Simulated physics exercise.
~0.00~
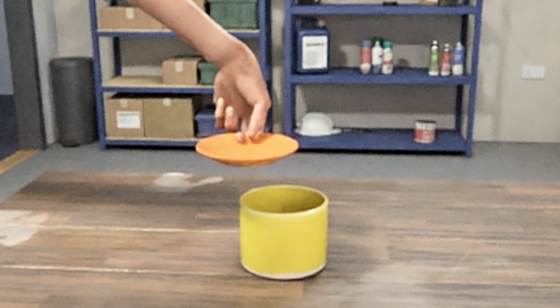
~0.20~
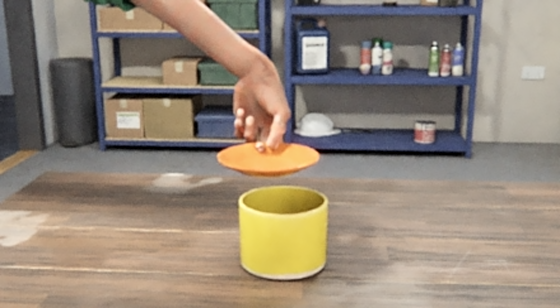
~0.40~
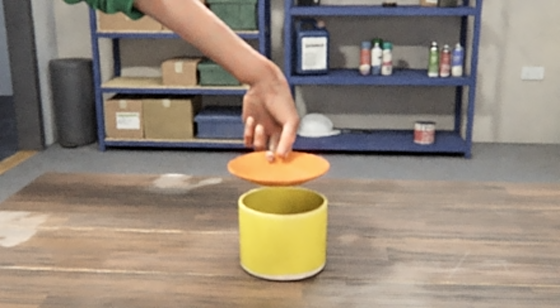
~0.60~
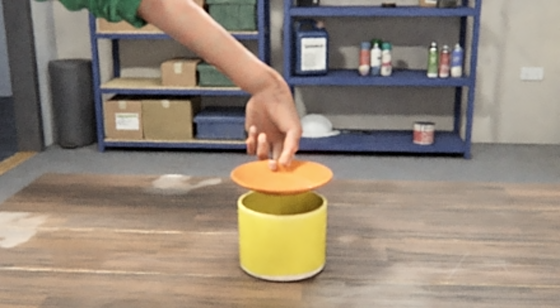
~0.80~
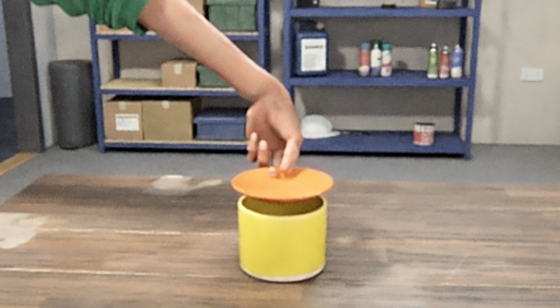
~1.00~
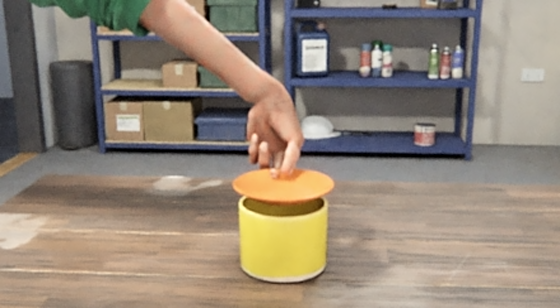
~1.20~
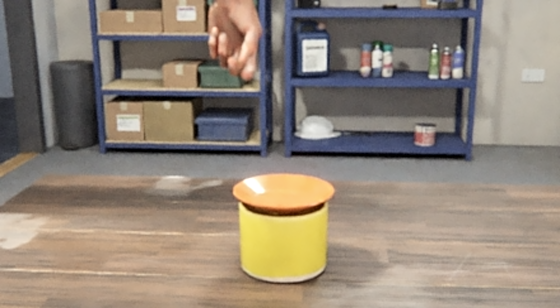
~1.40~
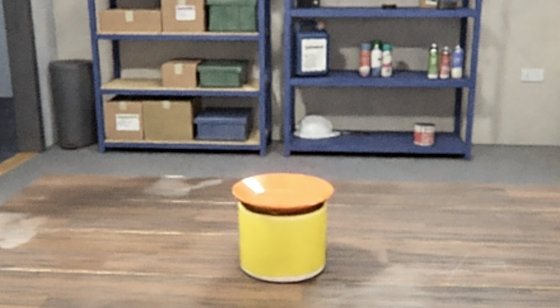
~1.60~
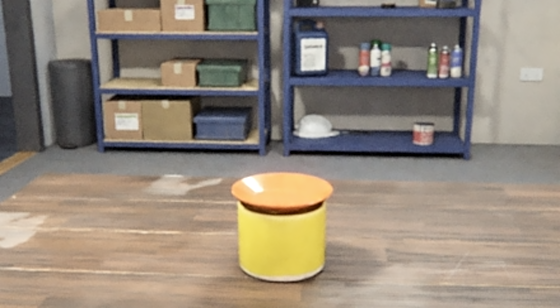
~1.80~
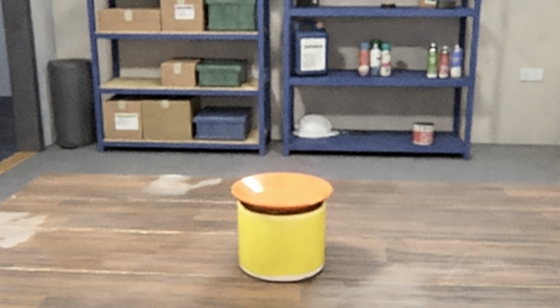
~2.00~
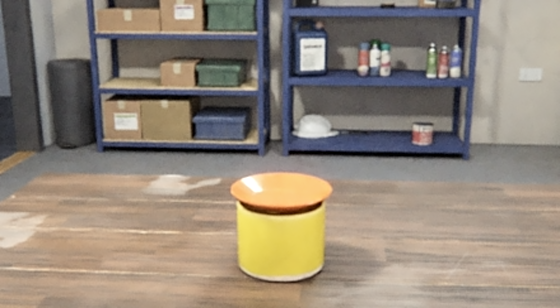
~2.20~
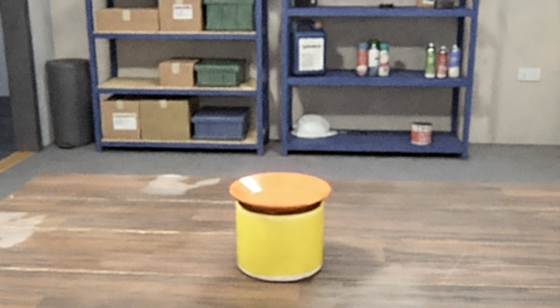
An orange saucer, held from above by a hand reaching in from the upper left, hovers over an open yellow container on a wooden table, seen from the front and slightly above by a gently swaying camera. Behind the table stand blue shelves with boxes, bottles, a white helmet and a can, with a dark bin at the left. The hand carries the saucer right and down until it is over the opening, then lowers it onto the rim. The fingers let go and the hand draws back up out of view. The saucer stays still on top, covering the opening like a lid.
